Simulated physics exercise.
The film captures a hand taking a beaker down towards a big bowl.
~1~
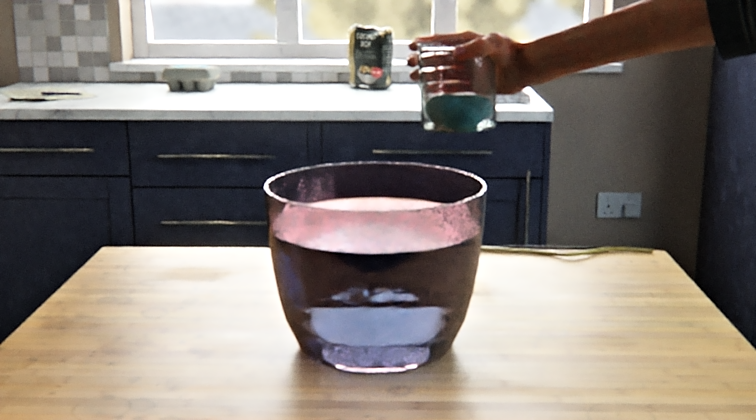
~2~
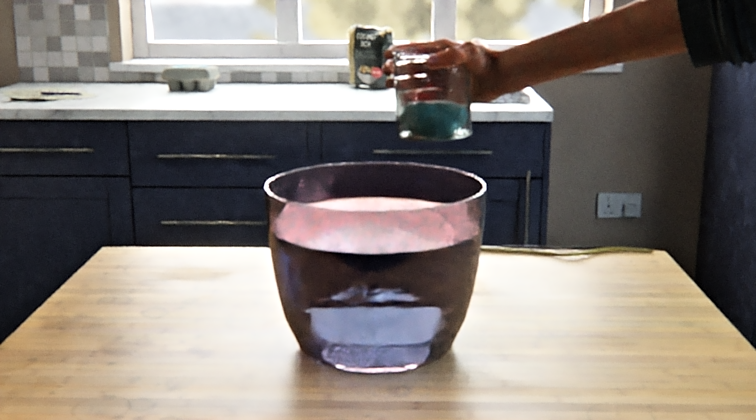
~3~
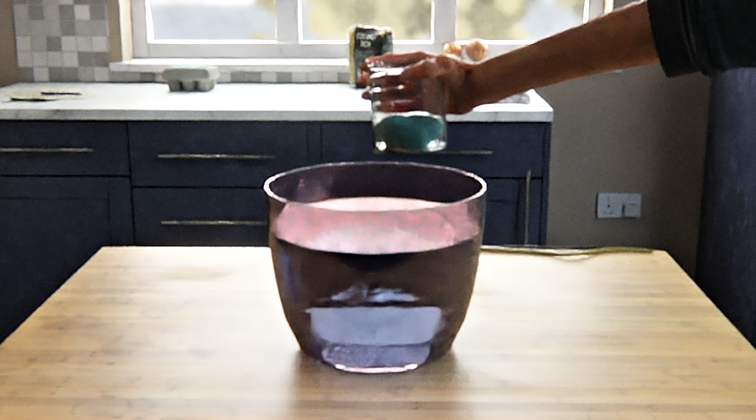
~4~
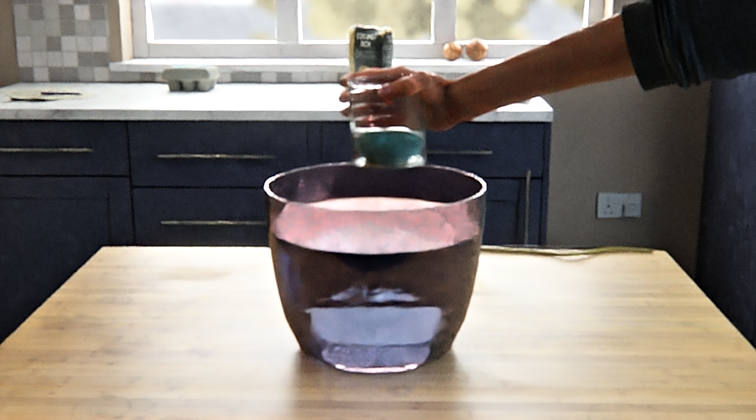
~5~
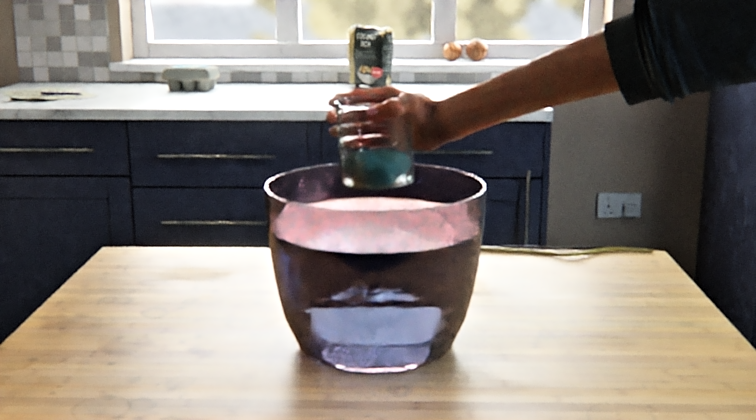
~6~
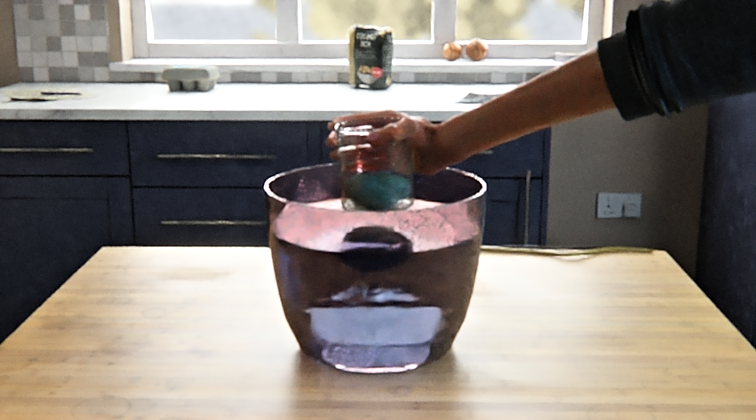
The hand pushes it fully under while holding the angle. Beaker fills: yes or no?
Yes.
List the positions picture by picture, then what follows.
In the first frame, beaker (457, 83) mouth up; above the big bowl.
In the second frame, beaker (433, 91) mouth up; tissue (434, 121); coming down.
In the third frame, beaker (408, 104) mouth up; lower.
In the fourth frame, beaker (388, 120) mouth up; tissue (389, 149); lower still.
In the fifth frame, beaker (375, 140) mouth up; close to the surface.
In the sixth frame, beaker (375, 163) mouth up; tissue (377, 192); just over the surface.
A moment on, the beaker enters the water.
Further on, water pours in as the air escapes.
When it is over, the beaker is under, flooded, and the tissue is wet.
